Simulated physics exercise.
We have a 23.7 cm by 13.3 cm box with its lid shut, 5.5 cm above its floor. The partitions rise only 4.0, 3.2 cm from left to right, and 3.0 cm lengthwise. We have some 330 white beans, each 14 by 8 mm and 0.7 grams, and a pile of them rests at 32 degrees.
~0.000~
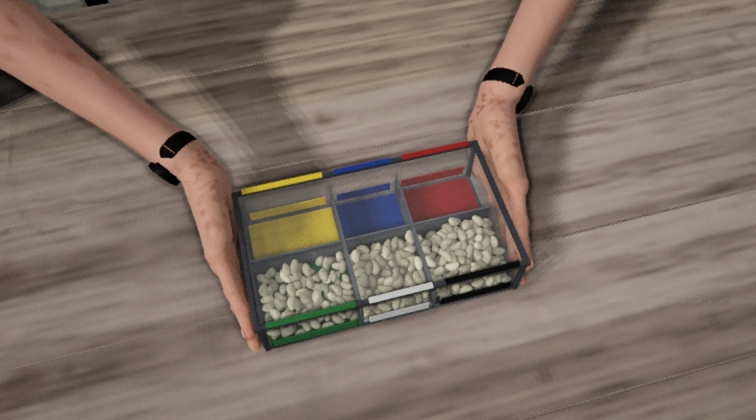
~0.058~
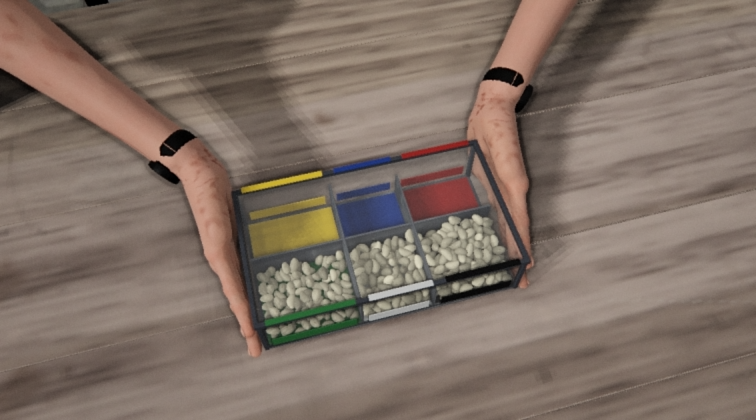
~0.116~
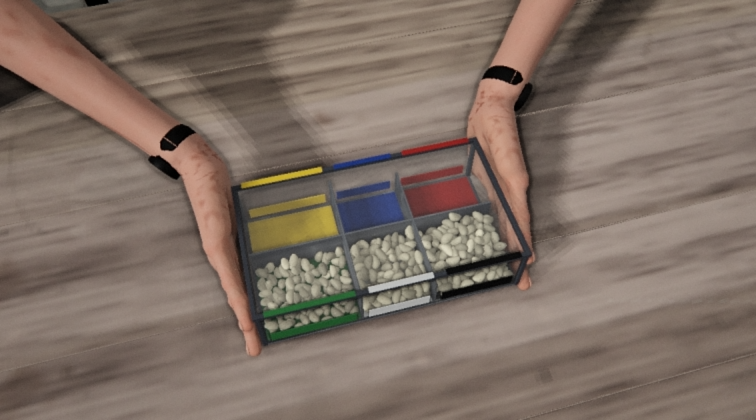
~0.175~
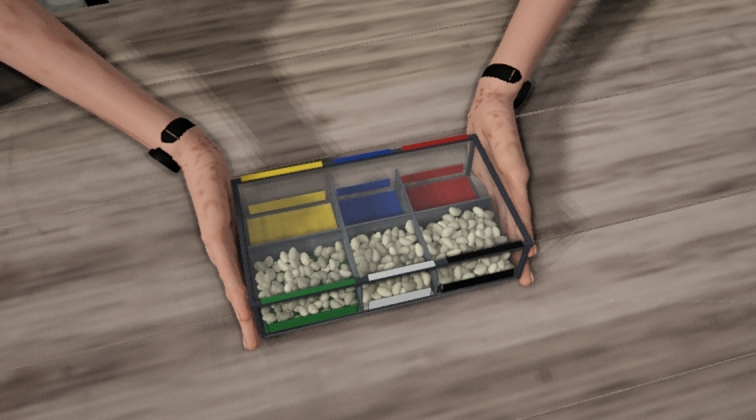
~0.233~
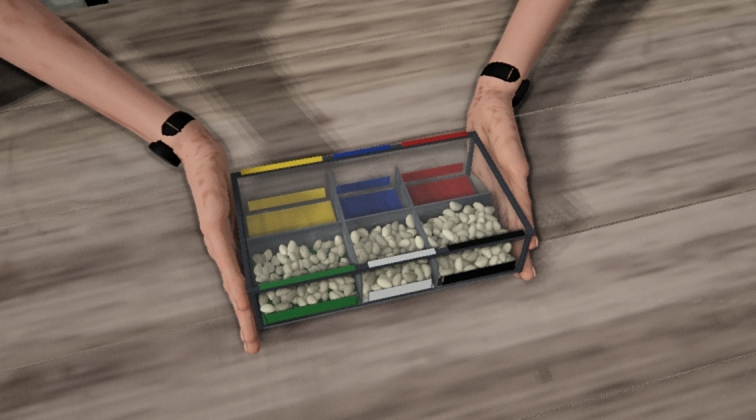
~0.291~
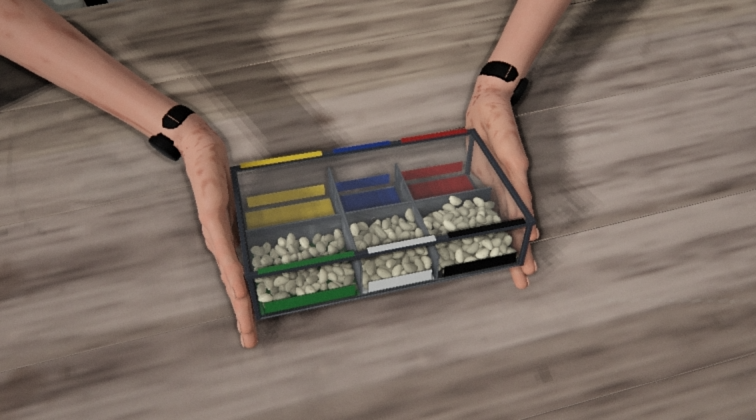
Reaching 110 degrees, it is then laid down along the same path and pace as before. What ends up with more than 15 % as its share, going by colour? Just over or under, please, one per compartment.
Red: Over, blue: Over, green: Under, yellow: Over, white: Under, black: Under.
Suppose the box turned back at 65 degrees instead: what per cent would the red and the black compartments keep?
Then: Red 10; black 30.
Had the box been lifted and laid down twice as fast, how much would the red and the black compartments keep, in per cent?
Red 45 %, black 5 %.
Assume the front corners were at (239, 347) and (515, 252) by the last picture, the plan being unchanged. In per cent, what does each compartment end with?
Red 0, blue 0, green 40, yellow 0, white 40, black 20.
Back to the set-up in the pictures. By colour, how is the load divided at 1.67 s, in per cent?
Red 40; blue 20; green 10; yellow 15; white 5; black 10.
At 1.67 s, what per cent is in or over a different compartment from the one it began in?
About 75 per cent.
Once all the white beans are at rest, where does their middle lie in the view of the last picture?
Close to pixel (406, 202).
After 1.67 s, tilt 110 degrees; red 40 %, blue 20 %, green 10 %, yellow 15 %, white 5 %, black 10 %.
After 2.59 s, tilt 50 degrees; red 45 %, blue 25 %, yellow 25 %, black 5 %.
After 3.50 s, tilt 0 degrees; red 45 %, blue 25 %, yellow 25 %, black 5 %.
At rest (4.1 s), red 45 %, blue 25 %, green 0 %, yellow 25 %, white 0 %, black 5 %.
